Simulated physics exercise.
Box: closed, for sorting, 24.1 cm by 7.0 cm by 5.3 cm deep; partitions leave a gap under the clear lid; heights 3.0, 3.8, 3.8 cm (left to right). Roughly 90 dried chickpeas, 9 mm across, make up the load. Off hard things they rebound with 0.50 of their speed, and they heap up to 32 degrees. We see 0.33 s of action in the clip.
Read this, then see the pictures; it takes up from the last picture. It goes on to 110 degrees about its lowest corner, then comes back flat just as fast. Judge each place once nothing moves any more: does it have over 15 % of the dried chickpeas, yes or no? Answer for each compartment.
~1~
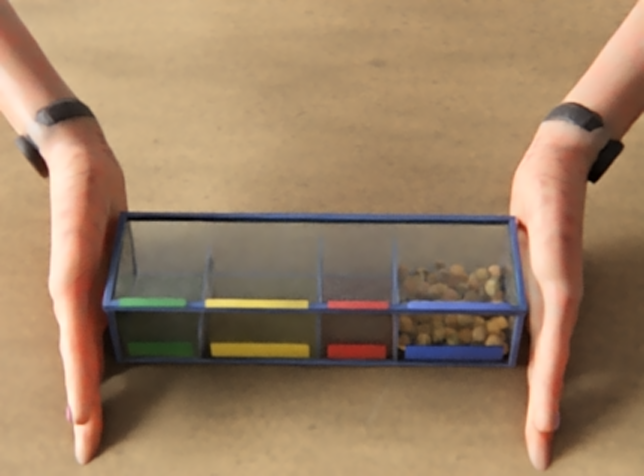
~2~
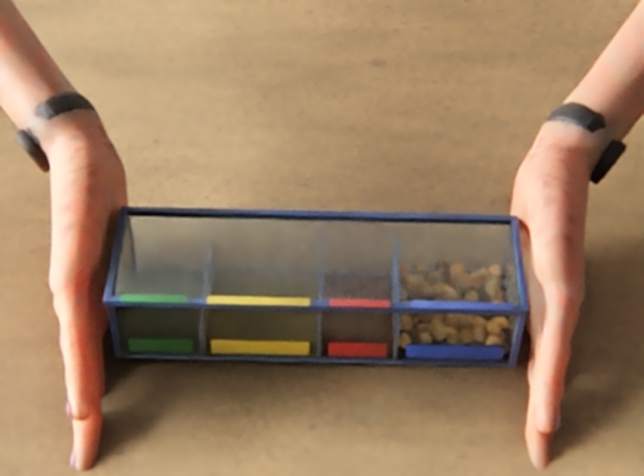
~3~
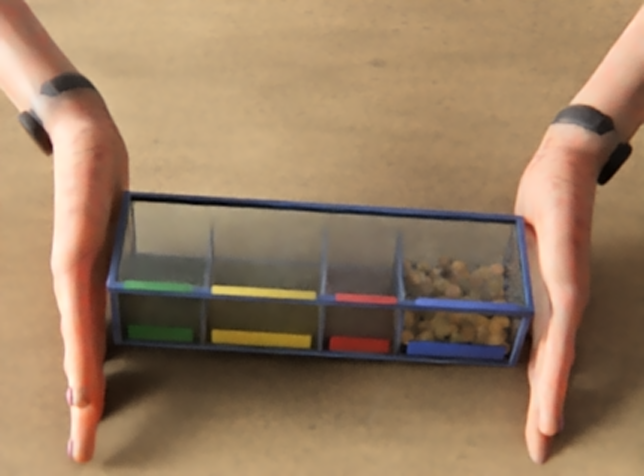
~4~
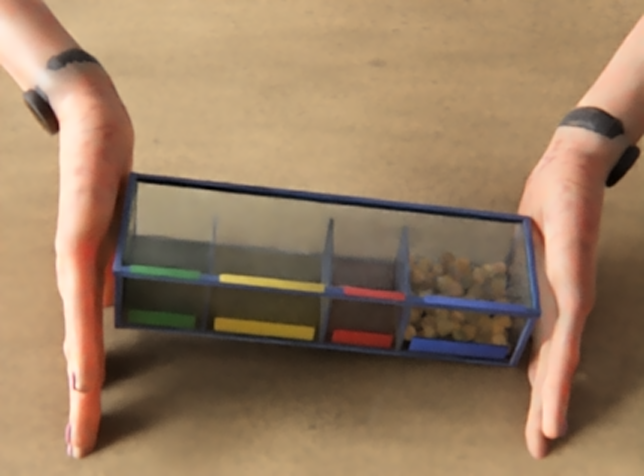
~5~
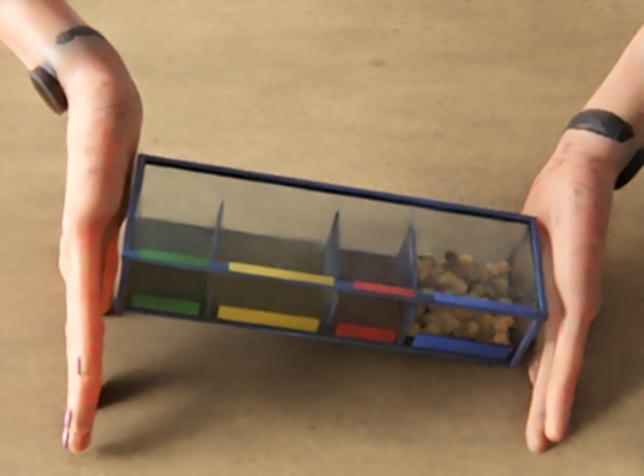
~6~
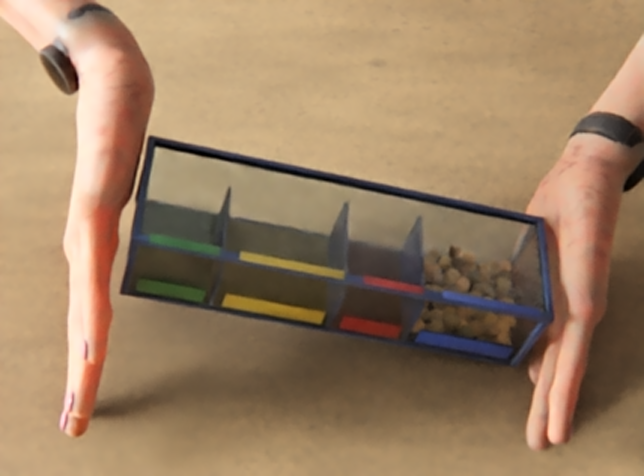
Red: No, blue: Yes, green: No, yellow: No.
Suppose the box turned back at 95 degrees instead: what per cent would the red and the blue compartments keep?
Then: Red 0; blue 100.
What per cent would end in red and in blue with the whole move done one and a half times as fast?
Final split: Red = 0 %, blue = 100 %.
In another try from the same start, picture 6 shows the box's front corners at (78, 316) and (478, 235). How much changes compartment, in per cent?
In that case about 25 percent.
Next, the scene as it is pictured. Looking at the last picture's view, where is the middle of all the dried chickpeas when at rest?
Approximately (485, 314) in the last picture.
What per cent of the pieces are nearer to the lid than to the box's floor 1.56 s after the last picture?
Around 50 %.
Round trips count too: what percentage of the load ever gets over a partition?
Estimate: Some 0 per cent.
Then, 1.56 s after the last picture, tilt 110 degrees; blue 100 %.
Then, 2.59 s after the last picture, tilt 50 degrees; blue 100 %.
Then, 3.61 s after the last picture, tilt 0 degrees; blue 100 %.
In the end, red 0 %, blue 100 %, green 0 %, yellow 0 %.
